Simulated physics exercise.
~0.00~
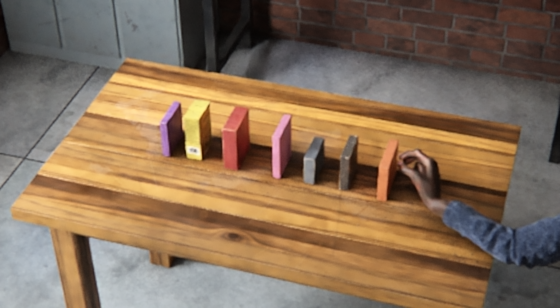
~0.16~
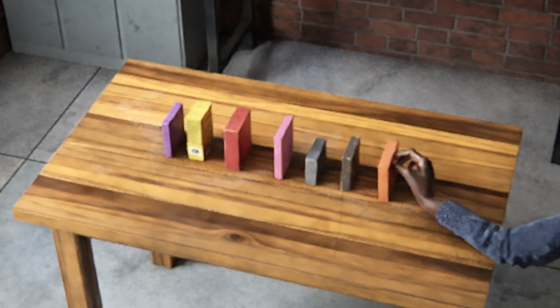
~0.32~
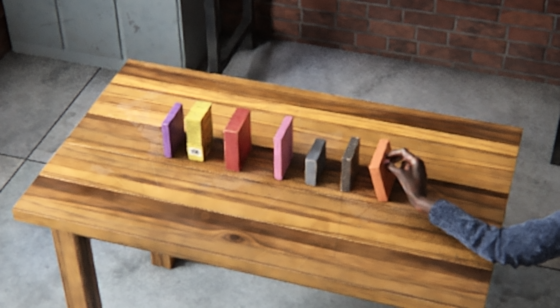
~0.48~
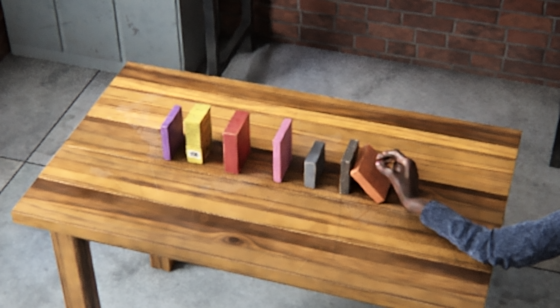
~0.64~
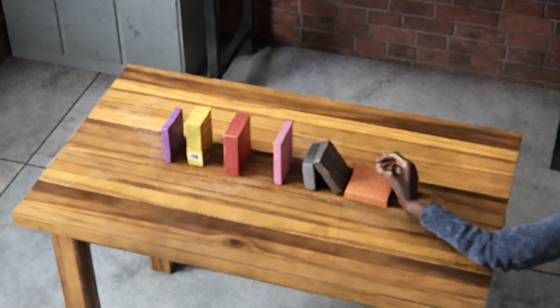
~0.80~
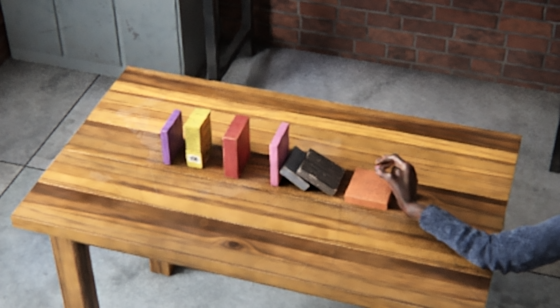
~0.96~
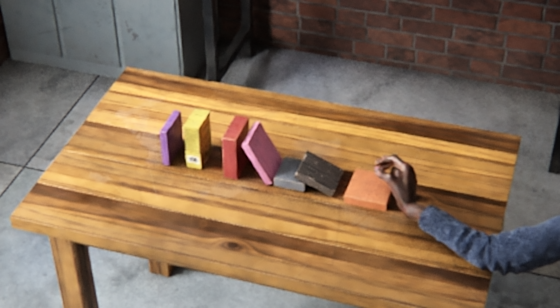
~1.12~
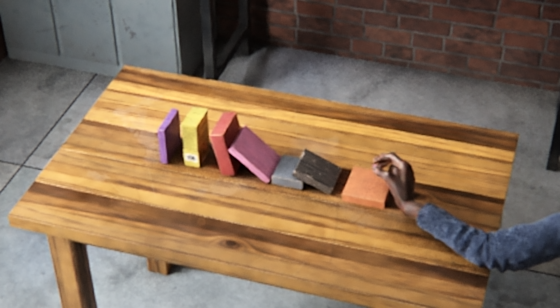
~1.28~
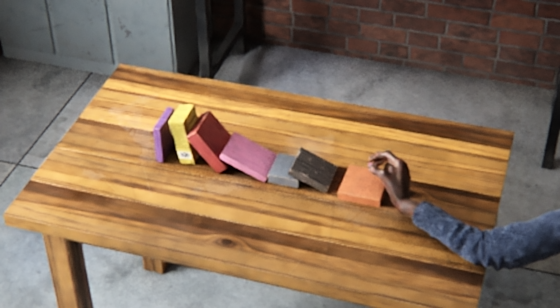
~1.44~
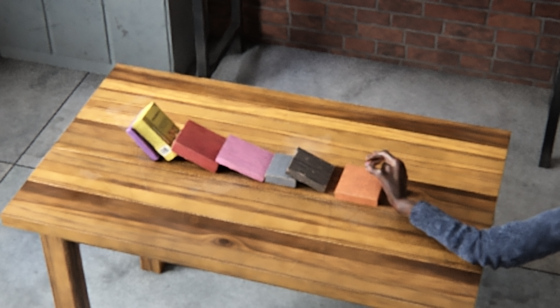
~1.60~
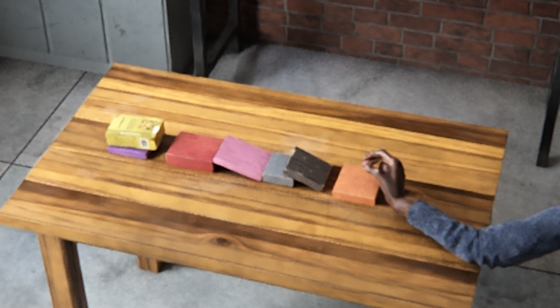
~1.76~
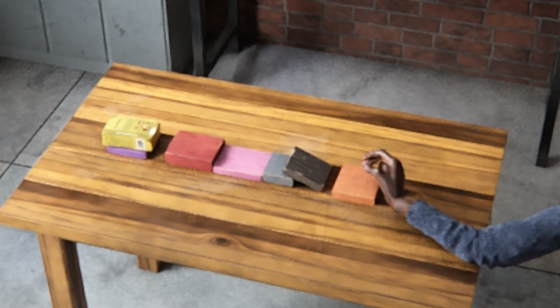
At first, seven upright blocks stand in a spaced row across a wooden table, with a hand touching the orange one at the right end. The fingers tip the orange block leftward, and it drops flat as the black and grey boards topple in turn. The pink board then leans and falls against the red one, which tips toward the yellow packet. The yellow packet and the purple board go over together at the left end. Finally, every piece is down, the yellow packet resting on the purple board, while the hand stays over the orange block.
